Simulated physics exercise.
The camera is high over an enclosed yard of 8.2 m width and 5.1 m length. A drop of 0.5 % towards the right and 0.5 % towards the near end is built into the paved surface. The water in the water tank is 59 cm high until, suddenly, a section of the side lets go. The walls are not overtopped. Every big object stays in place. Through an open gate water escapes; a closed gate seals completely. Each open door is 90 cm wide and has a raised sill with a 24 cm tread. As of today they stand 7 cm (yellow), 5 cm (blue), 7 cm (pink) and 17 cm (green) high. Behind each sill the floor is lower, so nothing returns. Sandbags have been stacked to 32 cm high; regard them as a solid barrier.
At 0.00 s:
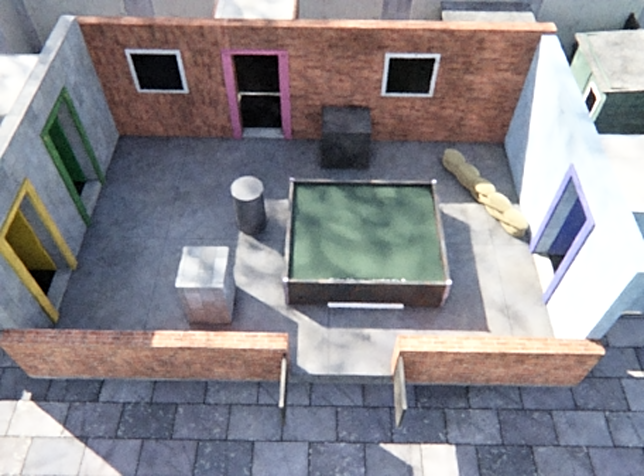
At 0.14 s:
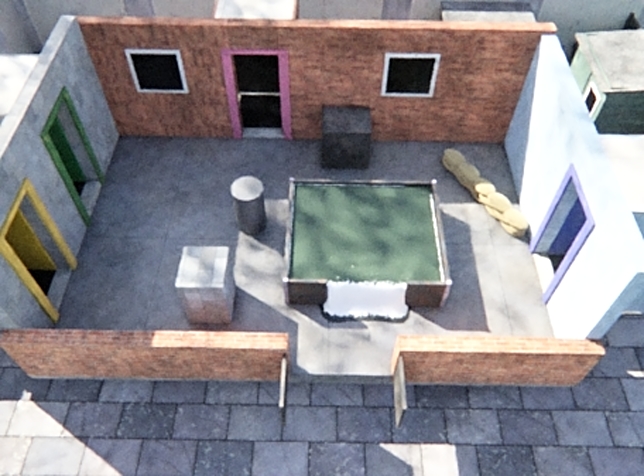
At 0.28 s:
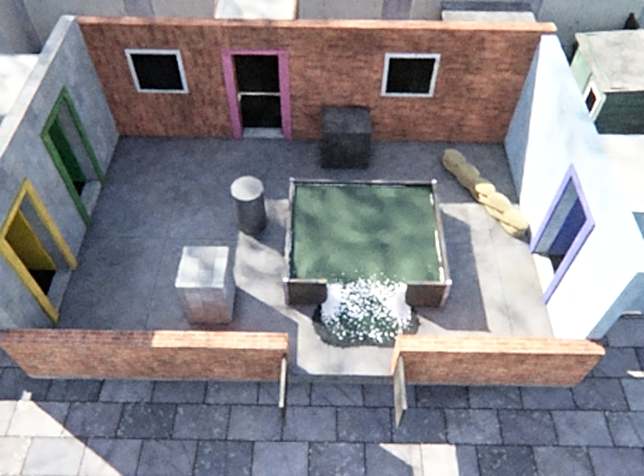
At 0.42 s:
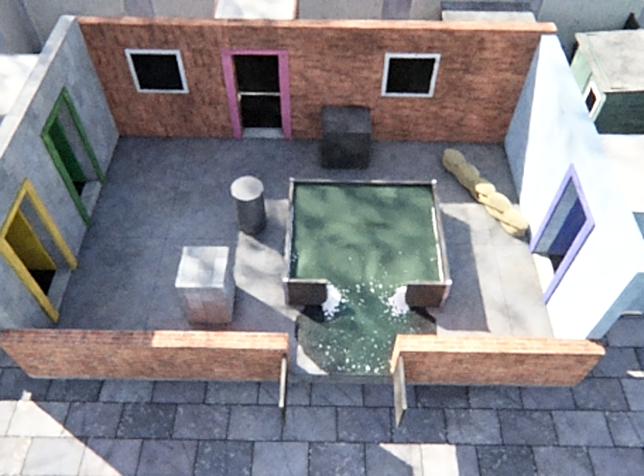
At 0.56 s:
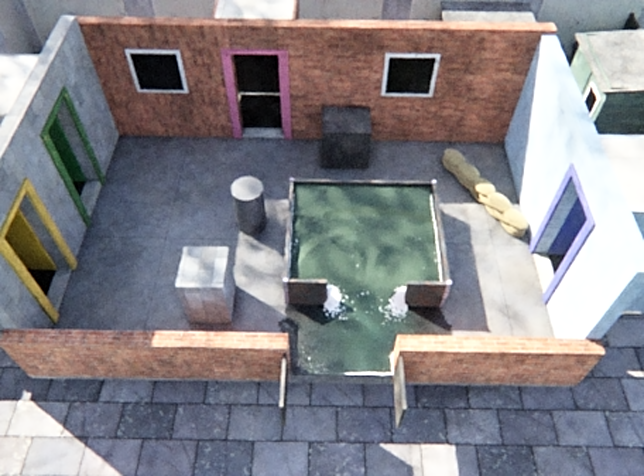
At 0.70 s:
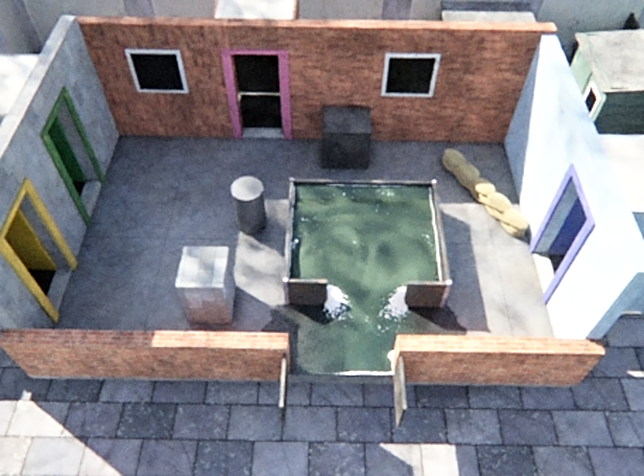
Green water pouring from the front of a raised tank in a walled yard, foaming at the gap and spreading across grey paving.
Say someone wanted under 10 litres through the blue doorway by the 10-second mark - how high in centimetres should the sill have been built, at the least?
They should have built it at least 7.5 cm high.
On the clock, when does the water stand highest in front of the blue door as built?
Approximately 3.0 s.
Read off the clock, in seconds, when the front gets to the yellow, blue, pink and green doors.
Yellow 6.5 s, blue 2.2 s, pink not in the 10 s, green not in the 10 s.
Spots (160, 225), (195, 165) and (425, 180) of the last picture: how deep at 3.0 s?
0, 0 and 0 cm, respectively.
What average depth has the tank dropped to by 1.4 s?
Around 43 cm on average.
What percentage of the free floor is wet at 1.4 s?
Some 10 in a hundred.
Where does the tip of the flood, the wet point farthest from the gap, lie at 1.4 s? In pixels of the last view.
At about (557, 364).
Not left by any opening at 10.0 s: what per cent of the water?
About 40 %.
After 1.4 s water covers 10 % of the floor, deepest (40 cm) near (398, 361); it has not reached the blue door.
After 3.0 s water covers 20 % of the floor, deepest (26 cm) near (398, 361); 9 cm at the blue door, 3 litres in over its 5 cm sill.
After 10.0 s water covers 40 % of the floor, deepest (10 cm) near (398, 361); 6 cm at the blue door, 30 litres in over its 5 cm sill.
At the blue door as built, the water arrived by 2.2 s and peaked near 9 cm at 3.0 s.
With a sill of 6.5 cm, 15 litres would have come in within the 10 s; with 9 cm, 3 litres. So under 10 litres takes about 7.5 cm.
